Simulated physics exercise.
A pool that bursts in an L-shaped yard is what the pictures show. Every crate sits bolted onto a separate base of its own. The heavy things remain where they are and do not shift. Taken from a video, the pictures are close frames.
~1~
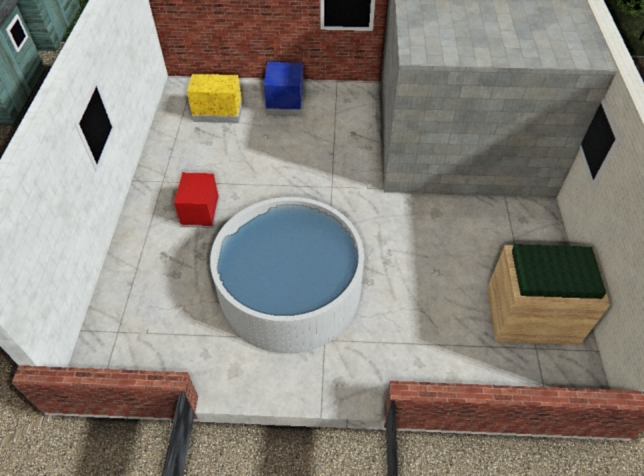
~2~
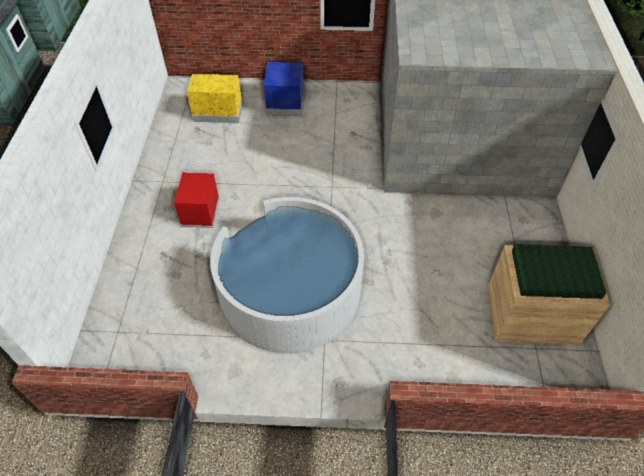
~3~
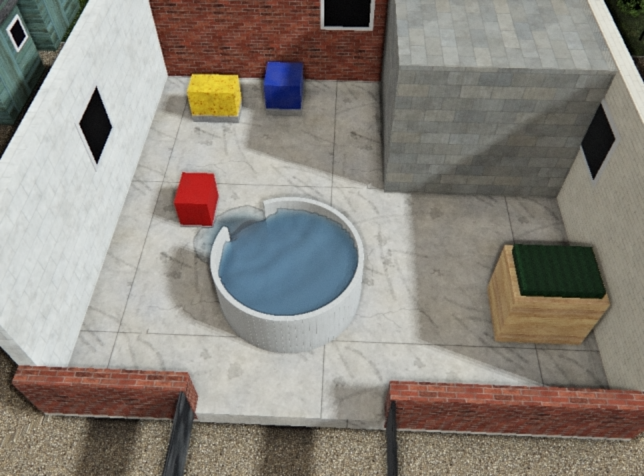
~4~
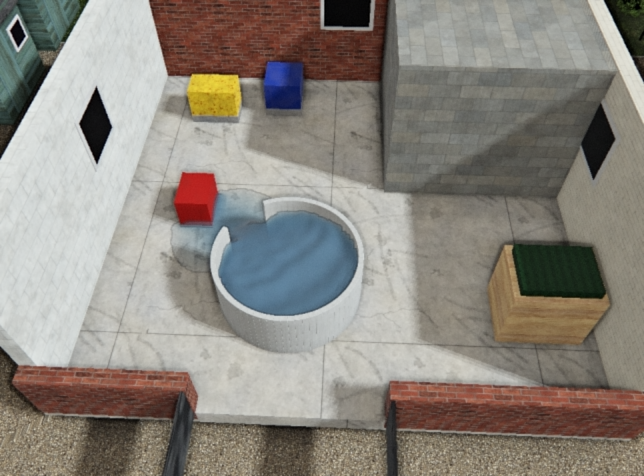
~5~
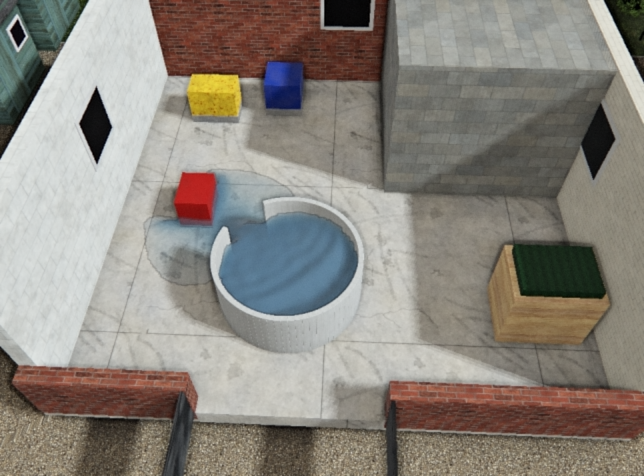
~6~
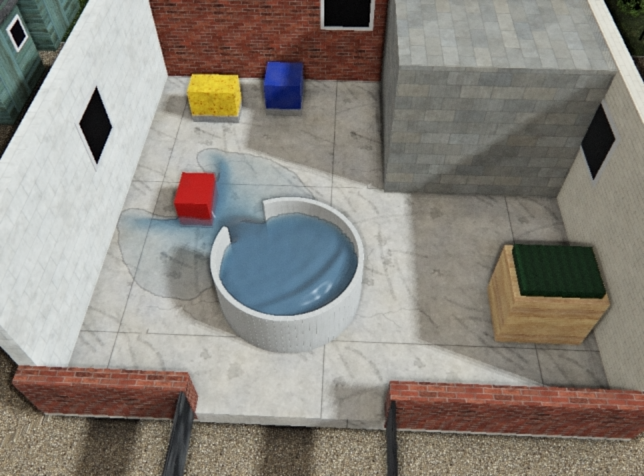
We see a round pool in a walled yard with red, yellow and blue blocks; a gap opens in its far-left side, and water pours out, spreading across the pale paving around the red block.
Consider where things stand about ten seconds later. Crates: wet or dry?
One by one: The yellow crate is going to get water on it, the red crate is going to get water on it, the blue crate is going to get water on it.
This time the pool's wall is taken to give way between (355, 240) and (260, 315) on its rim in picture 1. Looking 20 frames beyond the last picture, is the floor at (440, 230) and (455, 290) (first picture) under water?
Going through them in turn, the first is drenched and the second is drenched.
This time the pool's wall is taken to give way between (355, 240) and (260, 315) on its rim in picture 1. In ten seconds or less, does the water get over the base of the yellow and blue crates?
Taking them in turn, the yellow is missed and the blue is missed.
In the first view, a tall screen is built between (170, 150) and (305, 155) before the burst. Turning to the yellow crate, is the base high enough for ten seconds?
Yellow stays out of it.
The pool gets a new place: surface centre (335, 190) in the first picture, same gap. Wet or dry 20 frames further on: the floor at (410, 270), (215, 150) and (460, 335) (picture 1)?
First unwetted; next drenched; last unwetted.
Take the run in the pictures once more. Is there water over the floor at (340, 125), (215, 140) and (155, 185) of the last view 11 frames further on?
Going through them one by one, the first is waterlogged, the second waterlogged and the third waterlogged.
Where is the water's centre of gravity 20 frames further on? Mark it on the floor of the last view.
My pick is pixel (244, 214).
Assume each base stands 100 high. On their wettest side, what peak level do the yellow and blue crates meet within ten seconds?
Around 170 in a hundred for the first and 170 in a hundred for the second.
A moment on, water covers 25 % of the floor; the yellow crate water round its plinth, the red crate water round its plinth, the blue crate water round its plinth.
Next, water covers 40 % of the floor; the yellow crate water round its plinth, the red crate water round its plinth, the blue crate water round its plinth.
Then, water covers 50 % of the floor; the yellow crate water round its plinth, the red crate water round its plinth, the blue crate water round its plinth.
Later, water covers 70 % of the floor; the yellow crate water round its plinth, the red crate water round its plinth, the blue crate water round its plinth.
In the end, water covers 85 % of the floor; the yellow crate was topped, the red crate was topped, the blue crate was topped.
